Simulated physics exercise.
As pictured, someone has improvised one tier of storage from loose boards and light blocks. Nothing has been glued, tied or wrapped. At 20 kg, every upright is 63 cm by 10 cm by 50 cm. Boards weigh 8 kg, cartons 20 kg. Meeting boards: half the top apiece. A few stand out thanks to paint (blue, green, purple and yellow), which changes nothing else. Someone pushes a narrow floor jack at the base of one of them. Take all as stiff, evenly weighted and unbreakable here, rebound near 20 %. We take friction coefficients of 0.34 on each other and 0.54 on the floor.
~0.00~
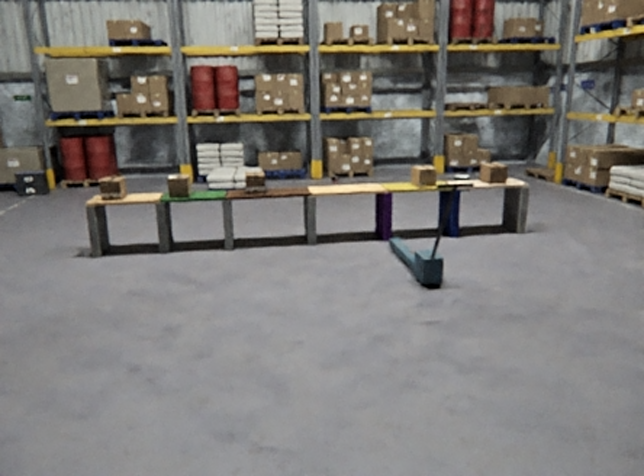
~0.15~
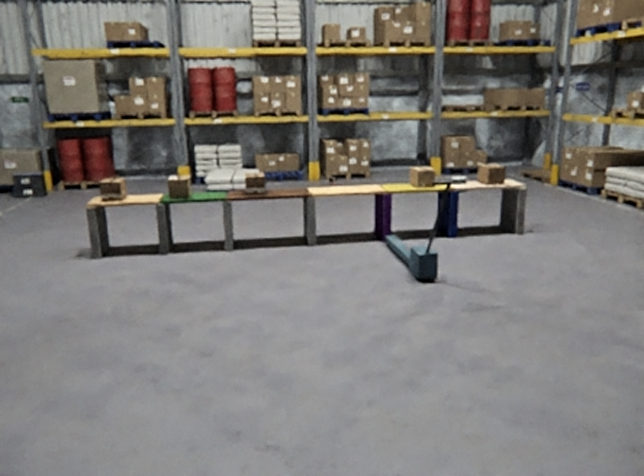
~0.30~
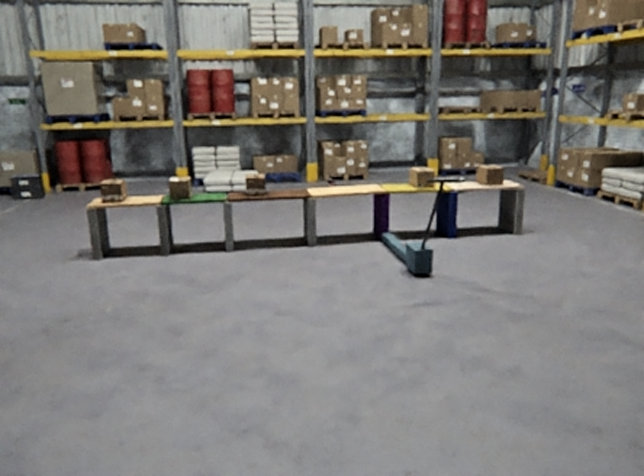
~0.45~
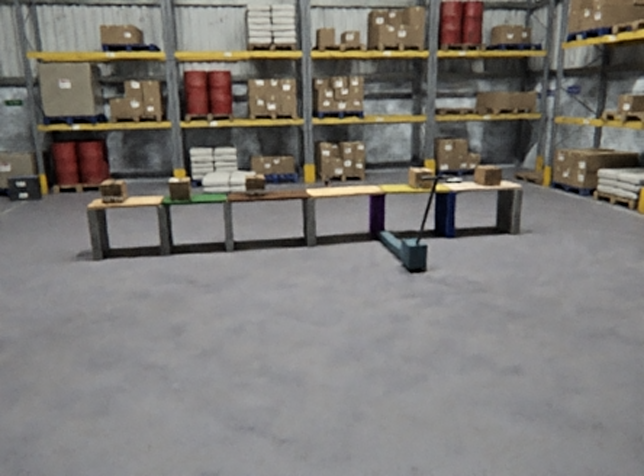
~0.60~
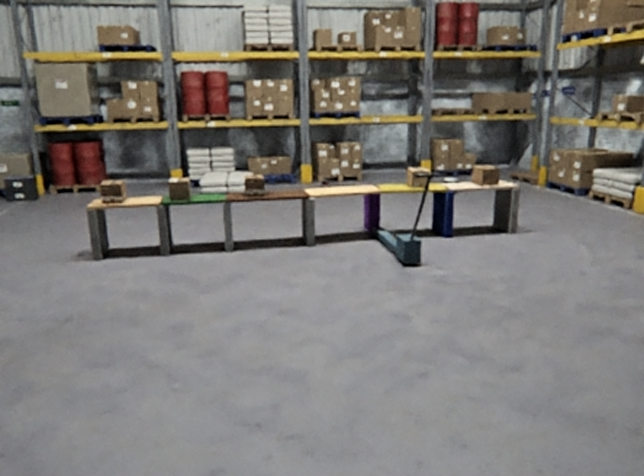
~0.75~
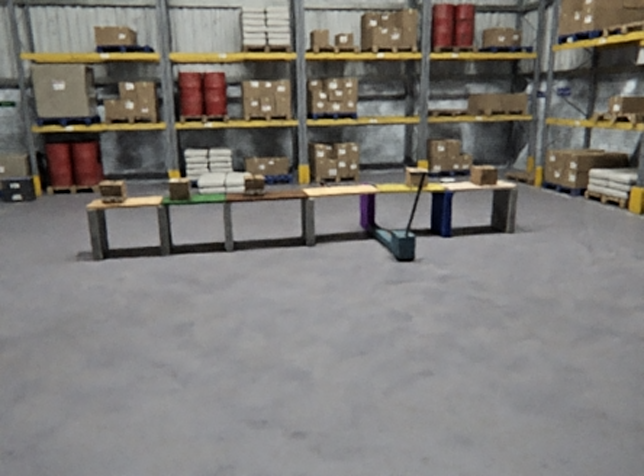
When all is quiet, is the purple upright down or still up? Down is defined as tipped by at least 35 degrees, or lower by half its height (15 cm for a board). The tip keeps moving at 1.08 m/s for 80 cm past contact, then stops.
Judged by the rule, the purple upright is not down.
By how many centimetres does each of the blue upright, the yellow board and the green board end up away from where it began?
Blue 40, yellow 60, green 0.
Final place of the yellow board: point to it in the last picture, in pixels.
End point in last frame: Roughly (428, 227).
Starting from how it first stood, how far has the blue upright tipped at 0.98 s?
Close to 0° of tilt compared with the start.
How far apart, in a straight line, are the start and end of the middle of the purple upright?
About 85 cm.
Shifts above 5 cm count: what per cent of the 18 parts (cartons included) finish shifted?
45 percent.
After 0.98 s, 2 of the 18 pieces down; purple upright 79 cm from its place; yellow board 38° from how it stood, 26 cm lower.
After 1.34 s, 4 of the 18 pieces down; purple upright 86 cm from its place; blue upright 39° from how it stood.
After 1.94 s, 7 of the 18 pieces down; purple upright 86 cm from its place; blue upright on its side.
In the end (3.2 s), 7 of the 18 pieces down; purple upright 86 cm from its place; blue upright on its side; yellow board 9° from how it stood, 56 cm lower. From the last view, middles, purple upright near (362, 203), blue upright near (465, 229).
